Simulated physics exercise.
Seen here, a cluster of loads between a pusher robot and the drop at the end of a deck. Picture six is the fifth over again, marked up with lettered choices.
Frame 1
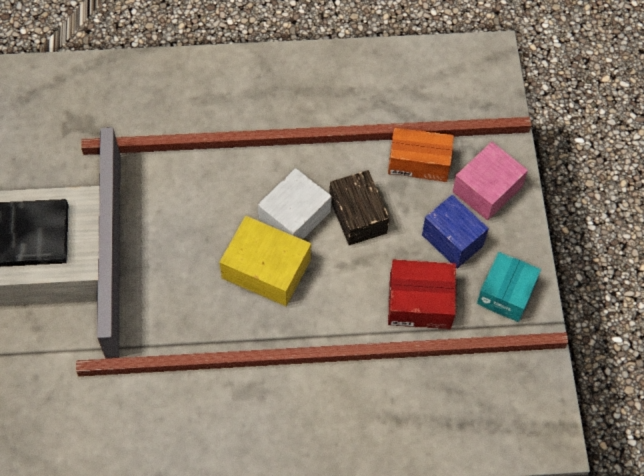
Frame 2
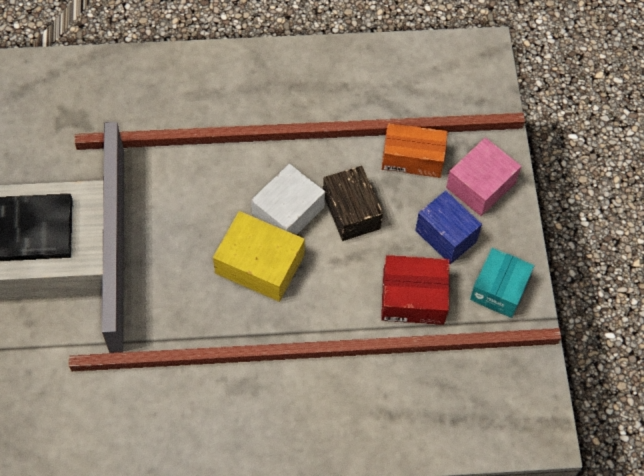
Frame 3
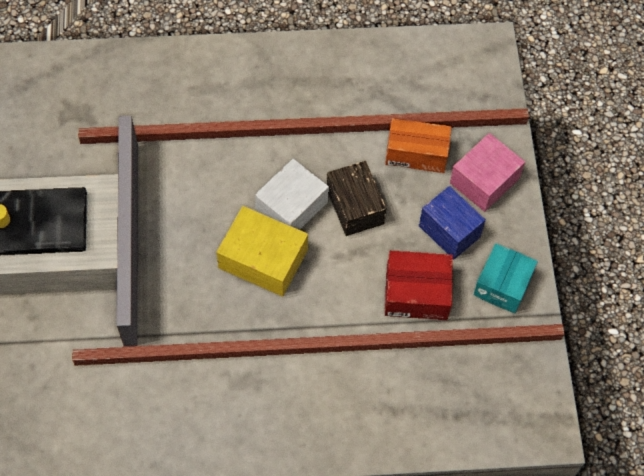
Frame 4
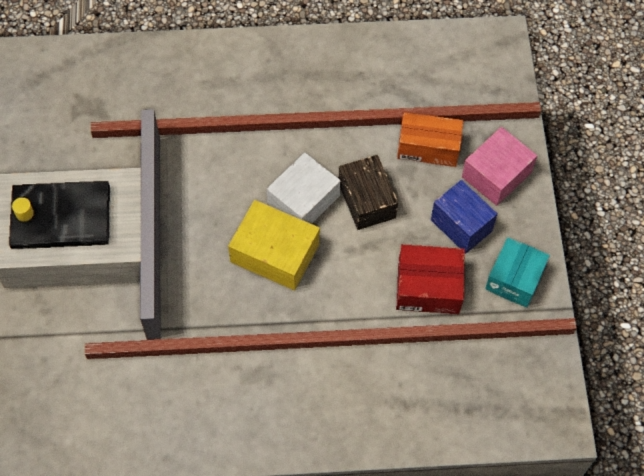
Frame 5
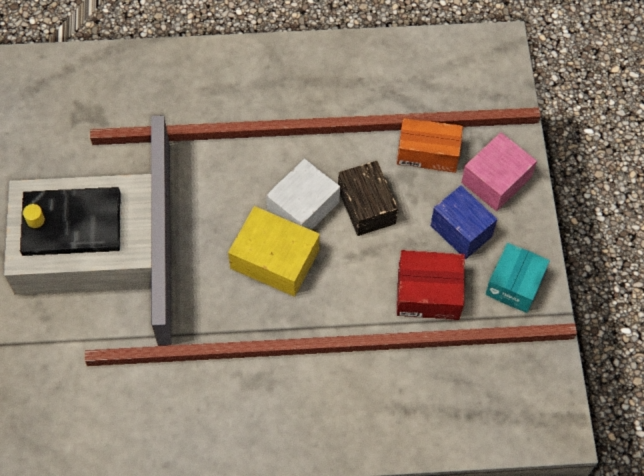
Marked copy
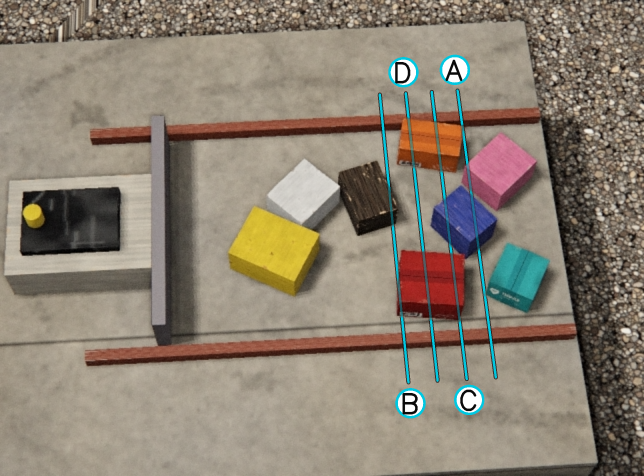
To begin with, a pusher robot with a wide grey blade sits at the left of a stone deck, facing a loose cluster of colourful boxes between two red rails. It then creeps right, narrowing the gap to the yellow crate without touching it, while the boxes stay still on the deck.
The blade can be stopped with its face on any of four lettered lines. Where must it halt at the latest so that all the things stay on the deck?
It can go as far as D.
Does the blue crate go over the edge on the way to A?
Yes.
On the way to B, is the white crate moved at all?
Yes.
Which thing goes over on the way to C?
It is the pink crate.
On the copy, A at (476, 226); B at (393, 230); C at (448, 227); D at (421, 229).
On D. First, robot (174, 215); white crate (307, 194); yellow crate (306, 248).
Then, robot (269, 210); red parcel (453, 291); black crate (418, 187).
Finally, robot (340, 206); pink crate (541, 169); turquoise box (538, 279); nothing has fallen.
By contrast, A drops the blue crate and pink crate; B is safe but short; C drops the pink crate.
